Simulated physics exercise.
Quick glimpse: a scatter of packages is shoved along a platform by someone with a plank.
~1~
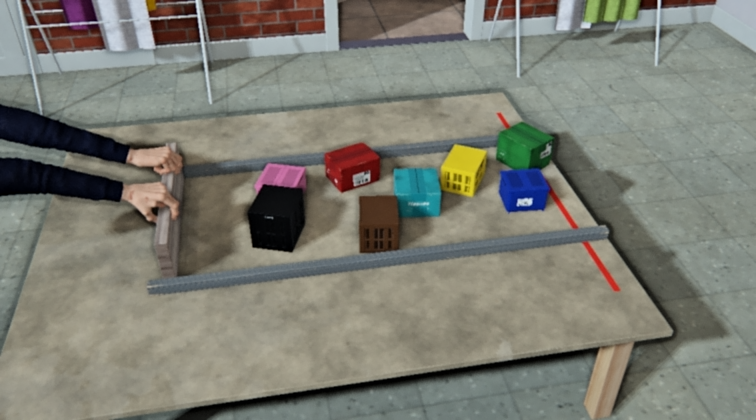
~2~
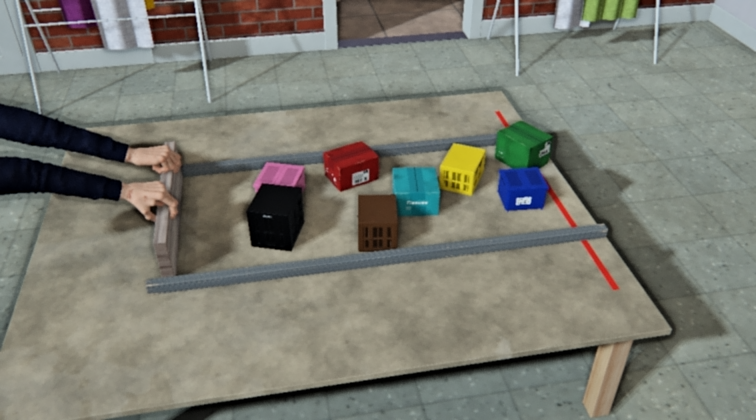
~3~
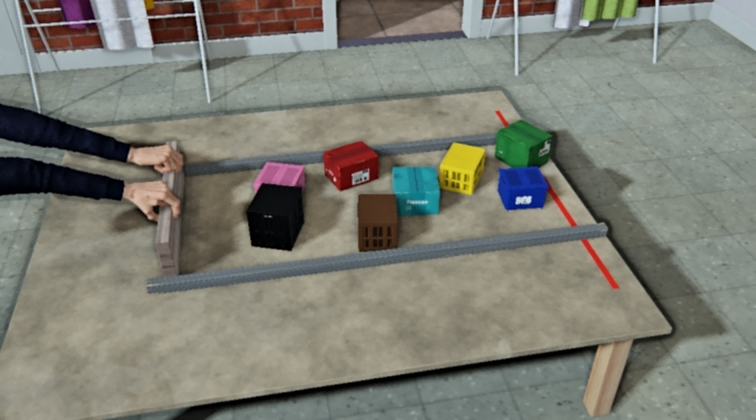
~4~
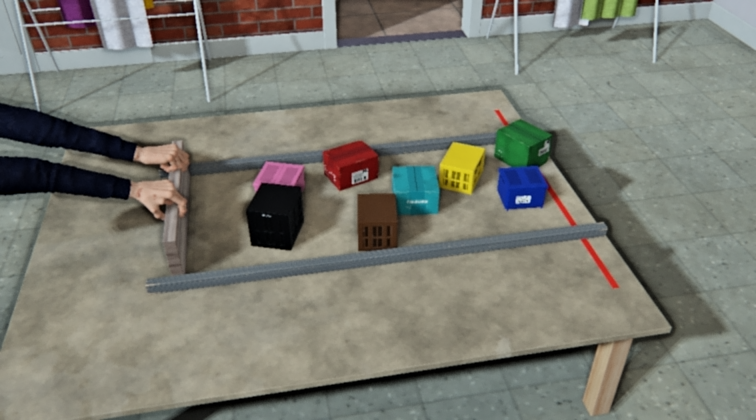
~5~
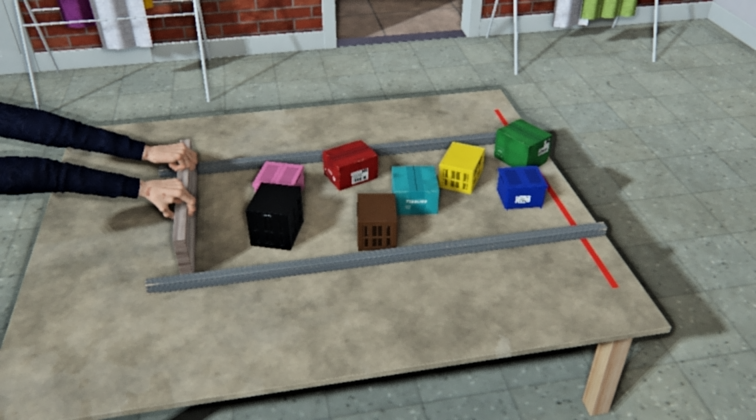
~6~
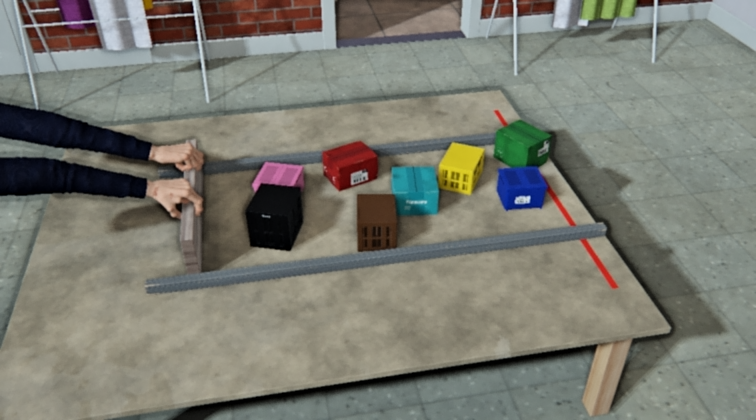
A wooden plank, gripped by two hands in dark sleeves, rests at the left of a tabletop, then slides slowly a short way right between two grey rails. The scattered boxes and crates ahead of it, from pink and black to green and blue near a red line, stay essentially still, untouched.
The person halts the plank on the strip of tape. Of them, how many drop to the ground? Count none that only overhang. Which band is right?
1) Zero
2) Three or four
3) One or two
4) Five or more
Option 4: Five or more.
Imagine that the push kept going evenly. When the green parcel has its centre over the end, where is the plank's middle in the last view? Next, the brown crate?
The green parcel gives roughly (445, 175), the brown crate roughly (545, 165).
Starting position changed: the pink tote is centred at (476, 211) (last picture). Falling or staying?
Started there, the object drops over the edge.
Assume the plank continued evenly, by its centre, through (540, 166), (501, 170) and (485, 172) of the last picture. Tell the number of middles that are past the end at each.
In order of the places given, that's 5, 3 and 3.
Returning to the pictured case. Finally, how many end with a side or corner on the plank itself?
The number is 3.
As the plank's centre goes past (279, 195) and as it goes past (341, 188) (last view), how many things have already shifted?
That gives 2 for the first and 4 for the second.
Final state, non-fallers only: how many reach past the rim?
So the number is 3.
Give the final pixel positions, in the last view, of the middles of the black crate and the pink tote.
One is at about (571, 172), the other at about (551, 153).
A little later, none off yet; green parcel at rest near (522, 146); blue tote at rest near (521, 189); yellow crate at rest near (461, 168).
Next, none off yet; green parcel at rest near (522, 146); blue tote at rest near (521, 189); yellow crate shifted about its own width near (489, 165).
Later still, one off so far; green parcel dropping near (569, 182); blue tote tilted a little near (592, 190); yellow crate tilted a little near (575, 165).
When it is over, the number that fall off is five or more; down, red parcel, turquoise parcel, yellow crate, blue tote and green parcel.
